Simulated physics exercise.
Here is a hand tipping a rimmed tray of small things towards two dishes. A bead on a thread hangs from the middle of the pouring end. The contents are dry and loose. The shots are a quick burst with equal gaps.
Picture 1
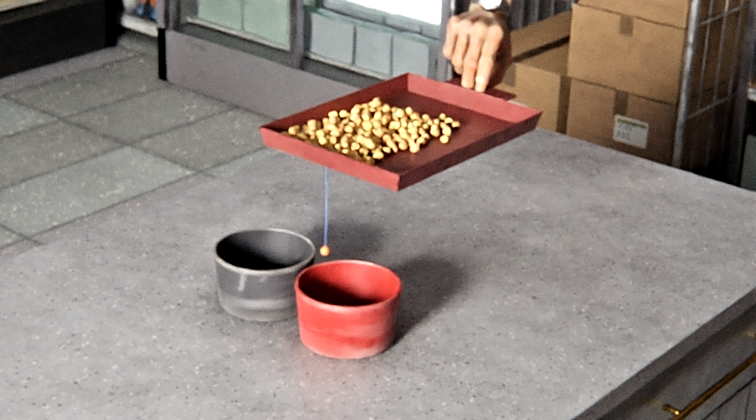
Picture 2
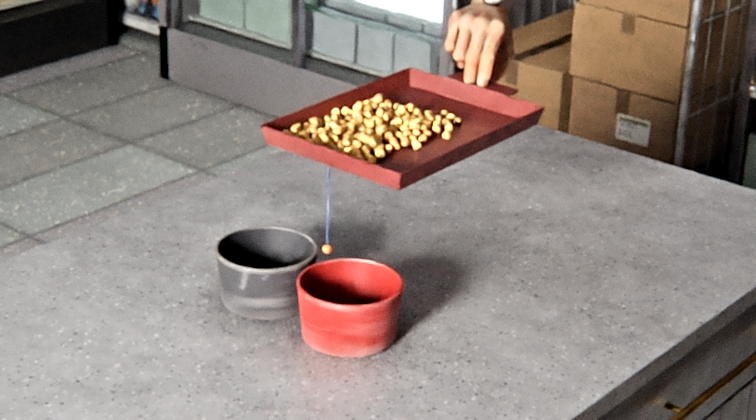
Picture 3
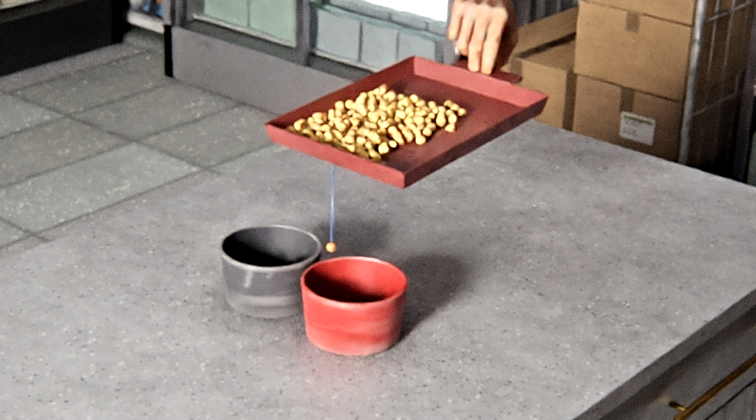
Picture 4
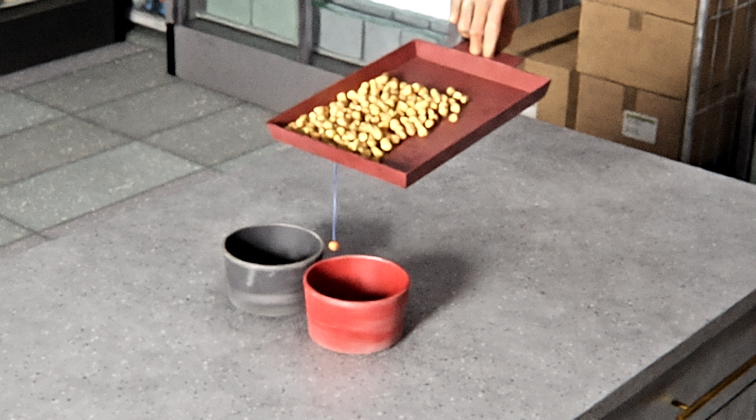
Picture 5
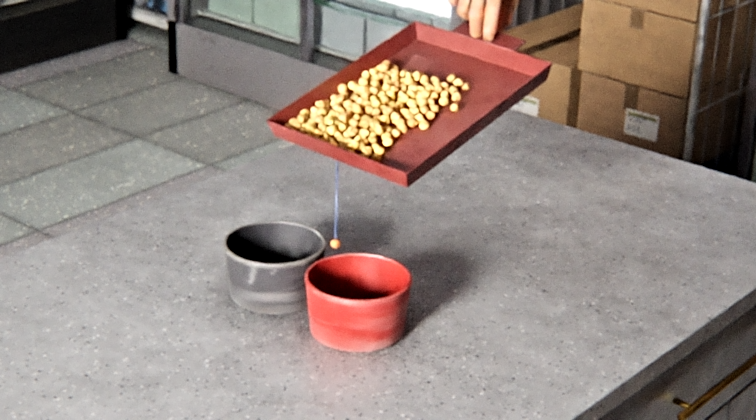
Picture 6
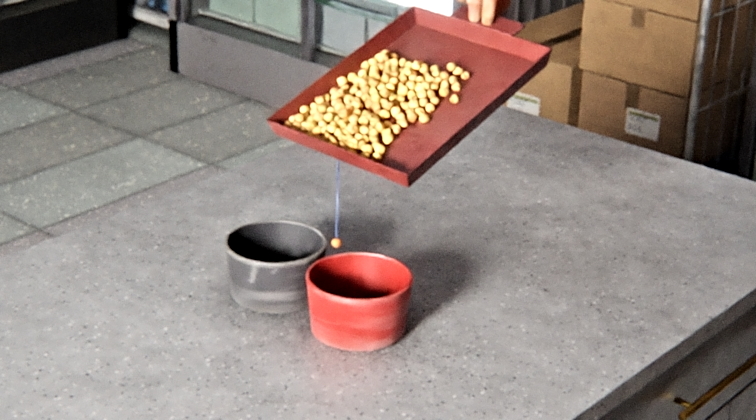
On a grey stone counter, a hand raising the back of a red tray of dried chickpeas above grey and red dishes.
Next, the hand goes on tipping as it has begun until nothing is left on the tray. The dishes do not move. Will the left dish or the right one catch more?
It favours the right-hand dish.
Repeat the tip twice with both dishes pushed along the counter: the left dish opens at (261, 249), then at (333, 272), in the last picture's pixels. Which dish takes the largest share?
The first try: Right. The second: The left dish.
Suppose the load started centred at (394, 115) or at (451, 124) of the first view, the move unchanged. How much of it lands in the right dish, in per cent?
In turn 50 and 50 in a hundred.
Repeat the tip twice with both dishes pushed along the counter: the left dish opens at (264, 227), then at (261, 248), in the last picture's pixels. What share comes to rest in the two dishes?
In turn 10 and 60 in a hundred.
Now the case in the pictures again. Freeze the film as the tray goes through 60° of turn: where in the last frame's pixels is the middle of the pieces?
Roughly at (345, 119).
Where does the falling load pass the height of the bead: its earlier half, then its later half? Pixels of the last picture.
Early half (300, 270), late half (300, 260).
Shortly afterwards, tray tipped steeply; all but a few on the tray; only a few in the air.
Next, tray tipped right over; all but a few on the tray; a little outside both; only a few in the air.
Some moments later, tray tipped past a quarter turn; near a quarter in the right dish; a little in the left dish; near two thirds outside both.
In the end, tray tipped past a quarter turn; near a quarter in the right dish; a little in the left dish; near two thirds outside both.
